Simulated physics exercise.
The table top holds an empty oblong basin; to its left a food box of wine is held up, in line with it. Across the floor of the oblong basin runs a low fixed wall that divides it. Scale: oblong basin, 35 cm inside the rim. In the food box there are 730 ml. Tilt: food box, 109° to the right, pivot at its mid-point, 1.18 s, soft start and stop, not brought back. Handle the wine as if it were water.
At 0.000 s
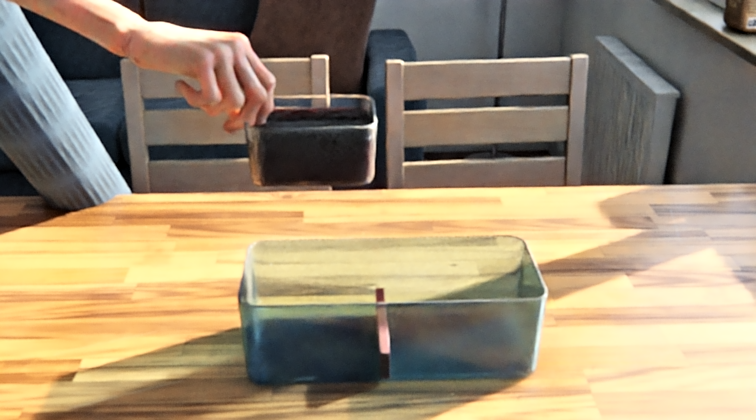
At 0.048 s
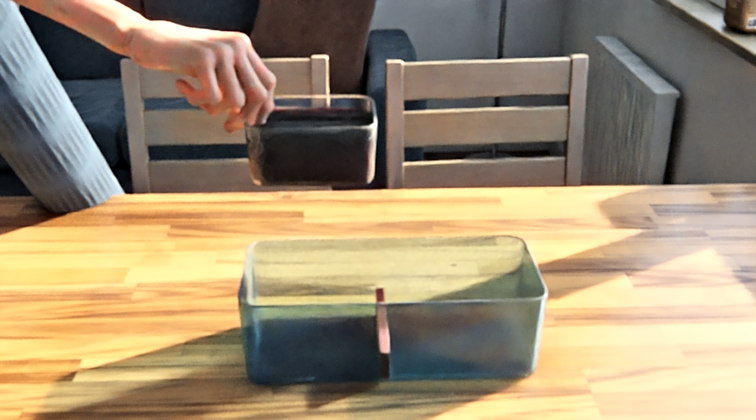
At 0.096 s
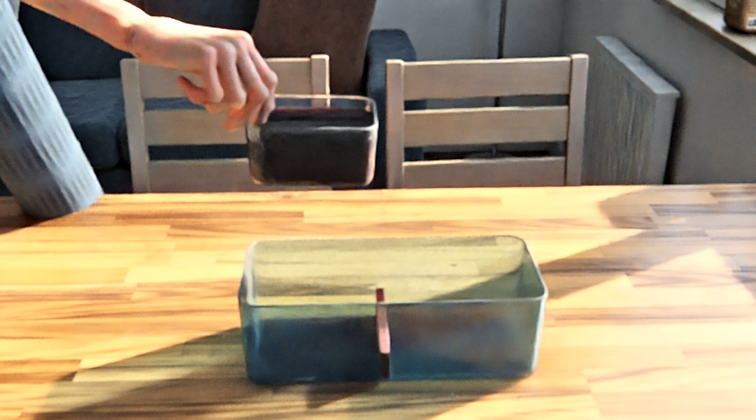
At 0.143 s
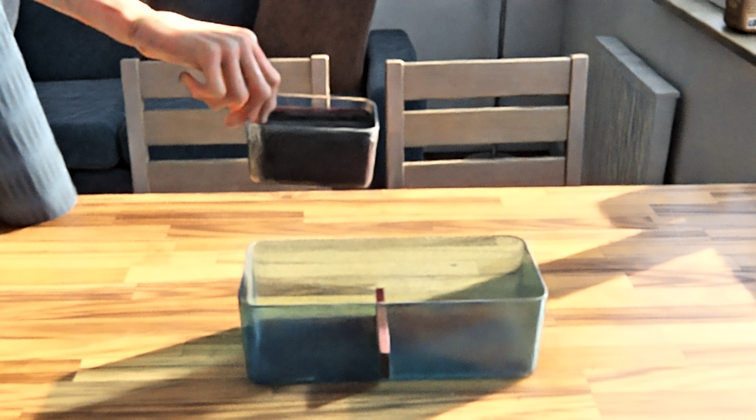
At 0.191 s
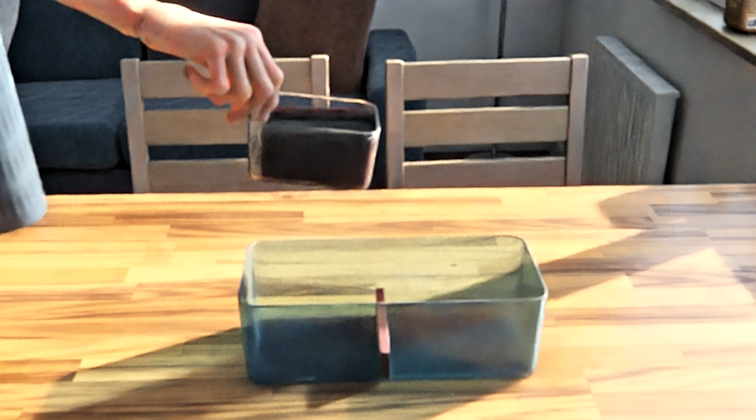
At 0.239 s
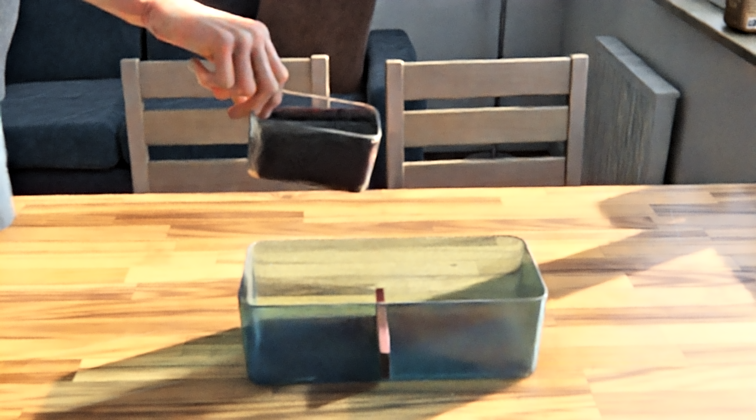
The clip shows a hand holding a small clear box of dark liquid above a wooden table, behind an empty oblong basin with a reddish divider; the hand keeps the box level, then gradually tilts it slightly to the right.
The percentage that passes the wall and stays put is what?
It is about 85 per cent.
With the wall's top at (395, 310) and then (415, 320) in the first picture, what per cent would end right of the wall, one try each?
First try about 80 %, second try about 70 %.
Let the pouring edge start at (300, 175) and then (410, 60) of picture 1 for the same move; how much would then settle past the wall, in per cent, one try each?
In order, 10 and 90 per cent.
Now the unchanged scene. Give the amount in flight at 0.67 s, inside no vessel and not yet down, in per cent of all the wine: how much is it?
At that moment, about 38 percent.
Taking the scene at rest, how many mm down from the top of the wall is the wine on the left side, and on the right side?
Left about 34 mm, while the right is about 14 mm.
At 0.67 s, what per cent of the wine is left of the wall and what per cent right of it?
Left: Around 0. Right: Around 16.
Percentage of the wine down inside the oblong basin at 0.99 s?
Roughly 84 per cent.
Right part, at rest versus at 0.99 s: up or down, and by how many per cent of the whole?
The share moves up, by some 5 per cent.
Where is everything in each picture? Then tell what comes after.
In the first picture, it leans 0°; its right rim is at (374, 113); the wine meets the walls at (252, 121) and (372, 120); the oblong basin's rim runs from (244, 273) to (535, 267); the wall's top is at (382, 319).
In the second picture, it leans 0°; its right rim is at (374, 113); the wine meets the walls at (253, 122) and (372, 119).
In the third picture, it leans 2°; its right rim is at (375, 114); the wine meets the walls at (253, 121) and (372, 120).
In the fourth picture, it leans 4°; its right rim is at (376, 117); the wine meets the walls at (253, 121) and (373, 121).
In the fifth picture, it leans 7°; its right rim is at (377, 120); the wine meets the walls at (254, 120) and (374, 122).
In the sixth picture, it leans 11°; its right rim is at (378, 124); the wine meets the walls at (255, 121) and (376, 122).
By 0.67 s the tilt is 66° and 46 per cent is still to pour, 0 is left of the wall and 16 right of it.
By 0.99 s the tilt is 102° and 7 per cent is still to pour, 5 is left of the wall and 79 right of it.
By 1.32 s the tilt is 109° and 0 per cent is still to pour, 13 is left of the wall and 85 right of it.
By 1.68 s the tilt is 109° and 0 per cent is still to pour, 14 is left of the wall and 85 right of it.
At rest 14 per cent lies left of the wall, 85 right of it and 1 outside.
